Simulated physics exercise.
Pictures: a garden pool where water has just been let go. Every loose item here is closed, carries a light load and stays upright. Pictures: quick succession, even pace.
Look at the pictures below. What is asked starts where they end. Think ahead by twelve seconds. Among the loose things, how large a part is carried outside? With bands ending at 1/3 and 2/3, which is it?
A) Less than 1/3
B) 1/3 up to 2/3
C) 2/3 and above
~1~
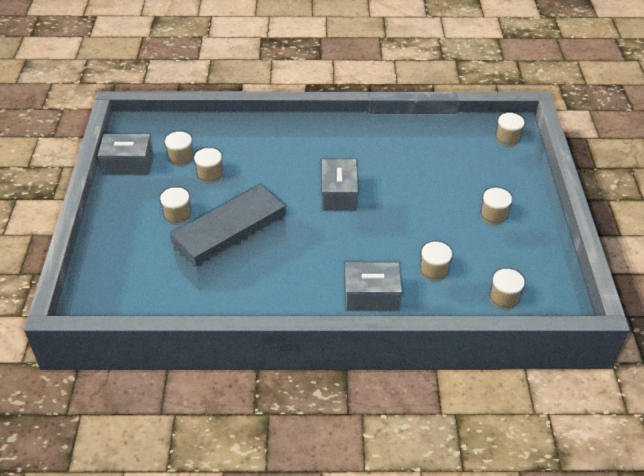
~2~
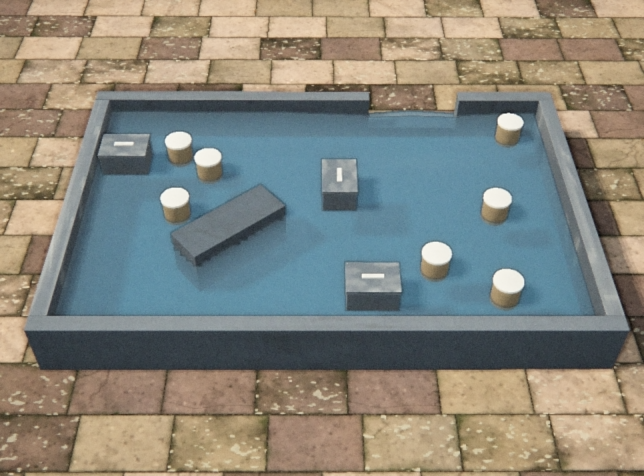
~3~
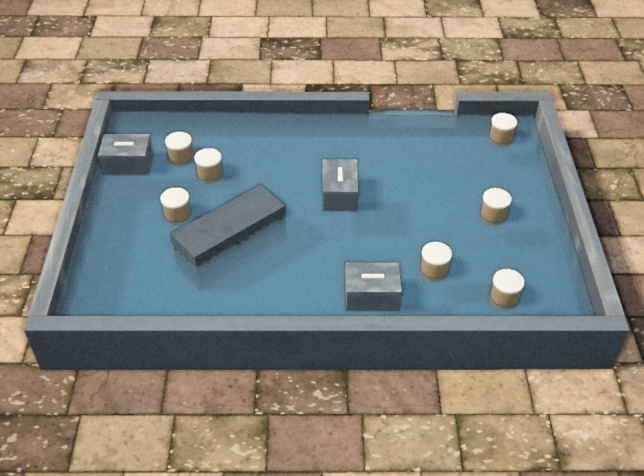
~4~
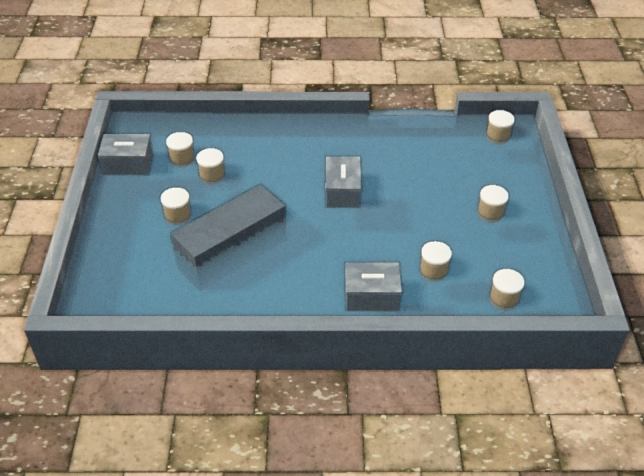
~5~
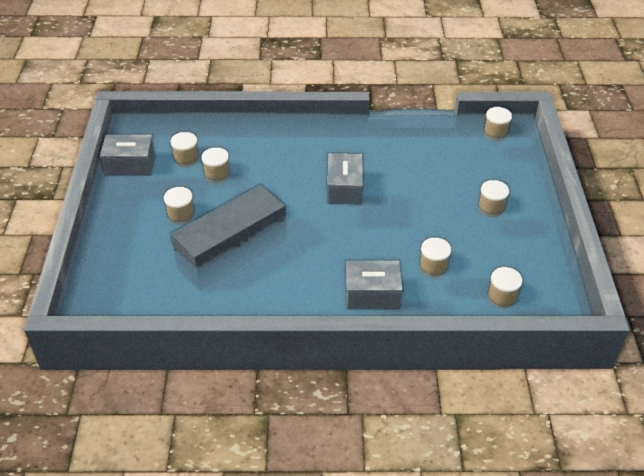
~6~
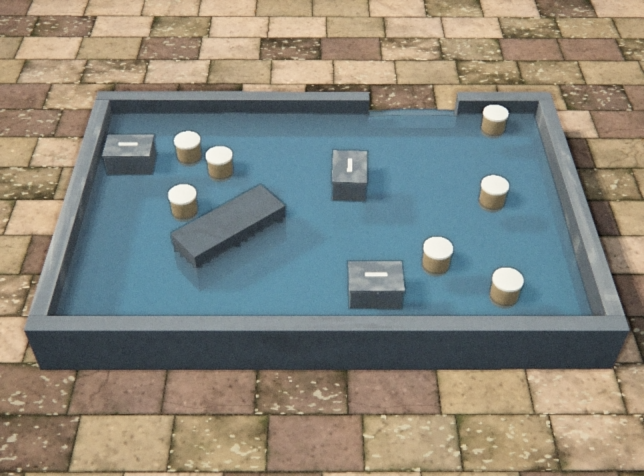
Less than 1/3.
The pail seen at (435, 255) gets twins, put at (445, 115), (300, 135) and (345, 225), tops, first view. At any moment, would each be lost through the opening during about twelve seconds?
Here's how it goes, in order: Gets out, then gets out, then does not get out.
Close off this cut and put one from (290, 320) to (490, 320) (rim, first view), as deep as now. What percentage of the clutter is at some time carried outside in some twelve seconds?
I'd put it at 40 %.
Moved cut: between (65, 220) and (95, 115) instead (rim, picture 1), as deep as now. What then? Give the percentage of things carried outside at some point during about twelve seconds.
50 in a hundred or thereabouts.
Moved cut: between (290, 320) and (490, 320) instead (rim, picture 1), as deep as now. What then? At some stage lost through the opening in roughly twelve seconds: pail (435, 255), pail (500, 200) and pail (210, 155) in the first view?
Lost - lost - retained.
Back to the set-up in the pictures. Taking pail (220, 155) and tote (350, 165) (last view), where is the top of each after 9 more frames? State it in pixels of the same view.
They should end up near (244, 151) and (372, 150) respectively.
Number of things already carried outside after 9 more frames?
1 in all.
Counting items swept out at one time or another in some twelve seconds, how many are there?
It totals 2.
A moment on, 0 of 10 are out; 10 afloat.
Next, 1 of 10 are out; 9 afloat.
Later, 1 of 10 are out; 9 afloat.
In the end, 2 of 10 are out; 8 afloat.
